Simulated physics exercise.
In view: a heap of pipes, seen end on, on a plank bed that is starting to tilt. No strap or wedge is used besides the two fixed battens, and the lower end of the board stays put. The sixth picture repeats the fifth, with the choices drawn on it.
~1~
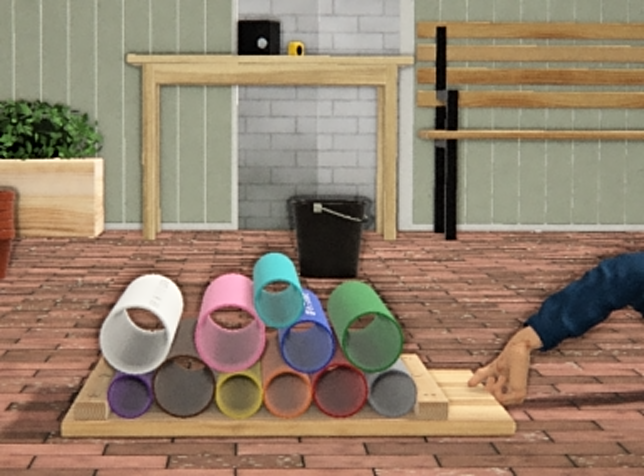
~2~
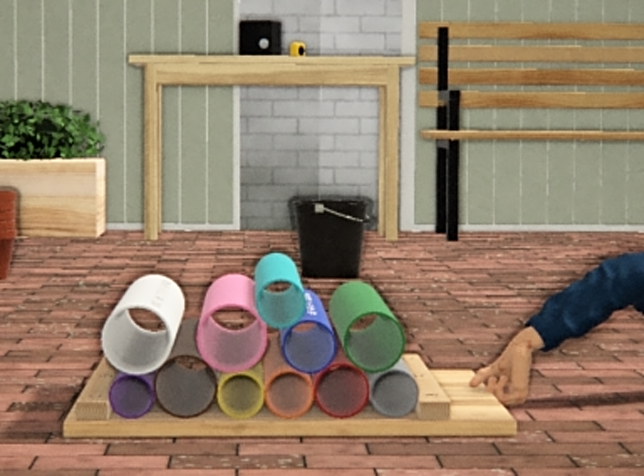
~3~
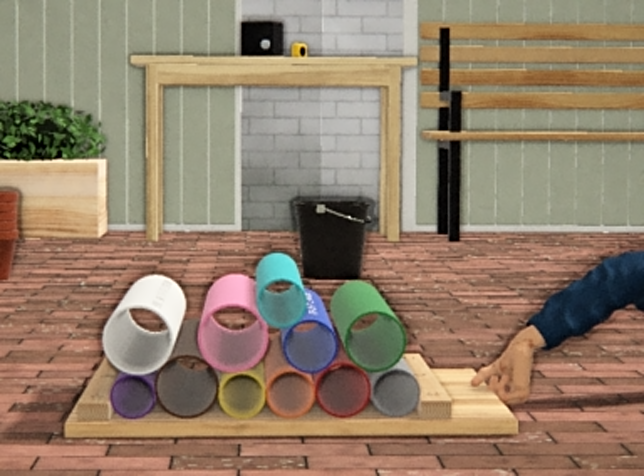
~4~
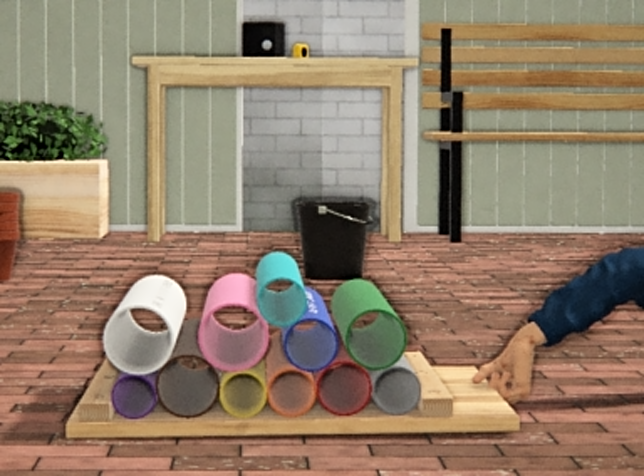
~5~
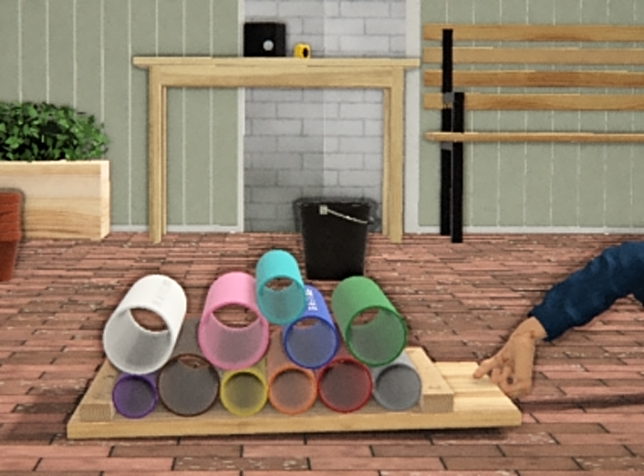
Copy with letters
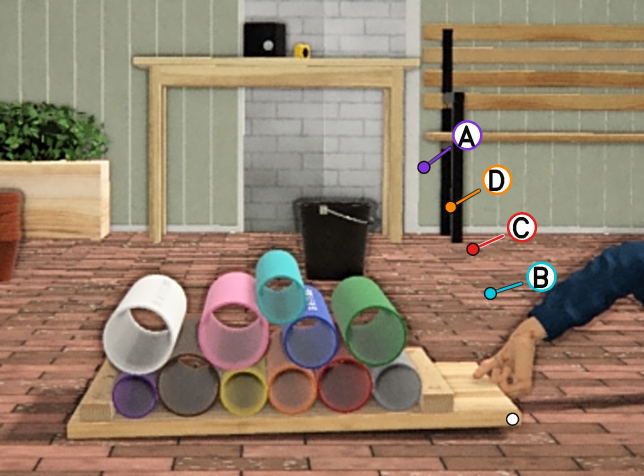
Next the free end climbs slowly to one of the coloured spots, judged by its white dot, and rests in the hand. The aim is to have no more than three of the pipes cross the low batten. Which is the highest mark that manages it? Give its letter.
Stop at D.
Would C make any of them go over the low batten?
At C: Yes.
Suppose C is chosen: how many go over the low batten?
With C, one.
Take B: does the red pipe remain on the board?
Yes, with B.
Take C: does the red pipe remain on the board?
The red pipe: Yes.
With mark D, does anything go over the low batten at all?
Yes.
On the marked copy, A at (424, 167); B at (490, 293); C at (473, 249); D at (451, 207); the white dot at (512, 420).
Taking D. A third of the way, board at 18°.
Two thirds of the way, board at 31°.
When it is over, board at 31°, one over the low batten (white).
As for the rest, A five over the low batten; B one over the low batten (white); C one over the low batten (white).
